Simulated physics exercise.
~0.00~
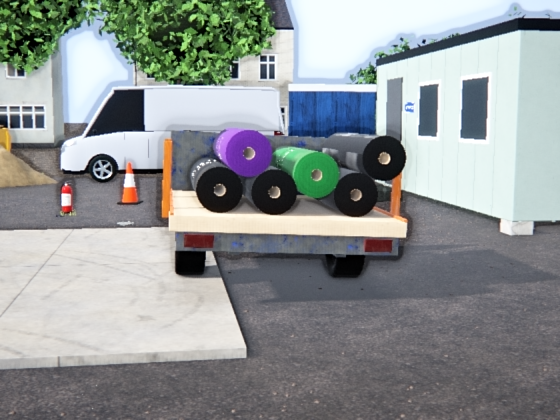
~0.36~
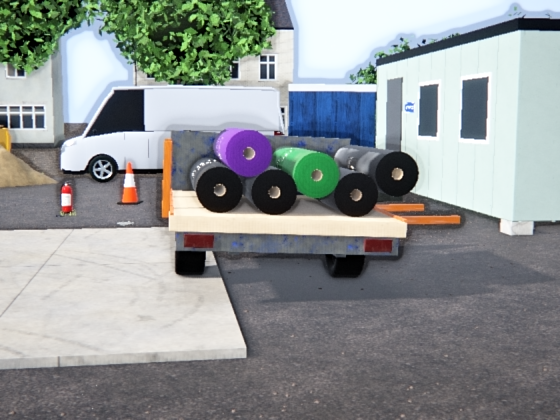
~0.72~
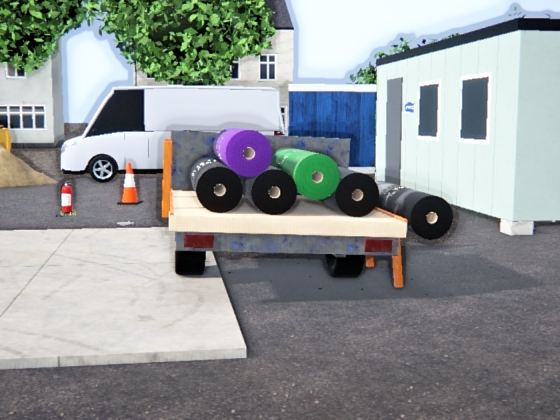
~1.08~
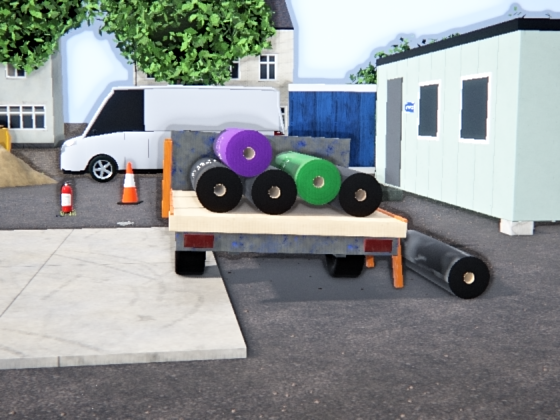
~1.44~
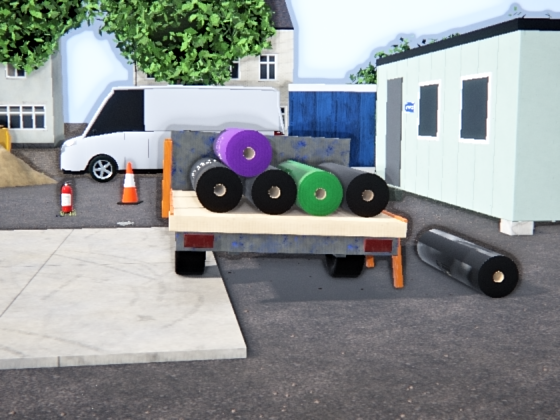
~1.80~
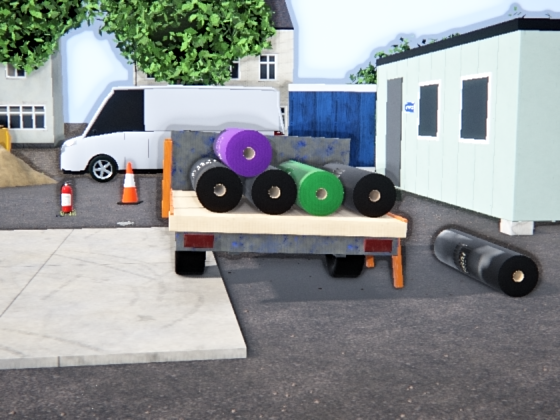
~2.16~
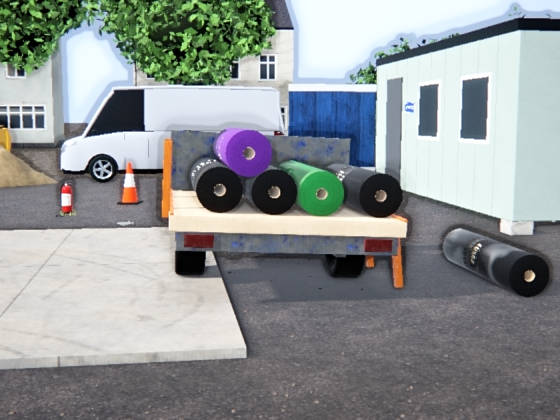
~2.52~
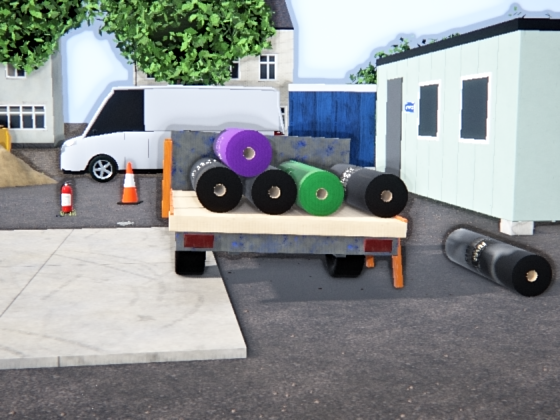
In a paved yard, trailer posts drop, one black roll falls off right, and green settles lower.
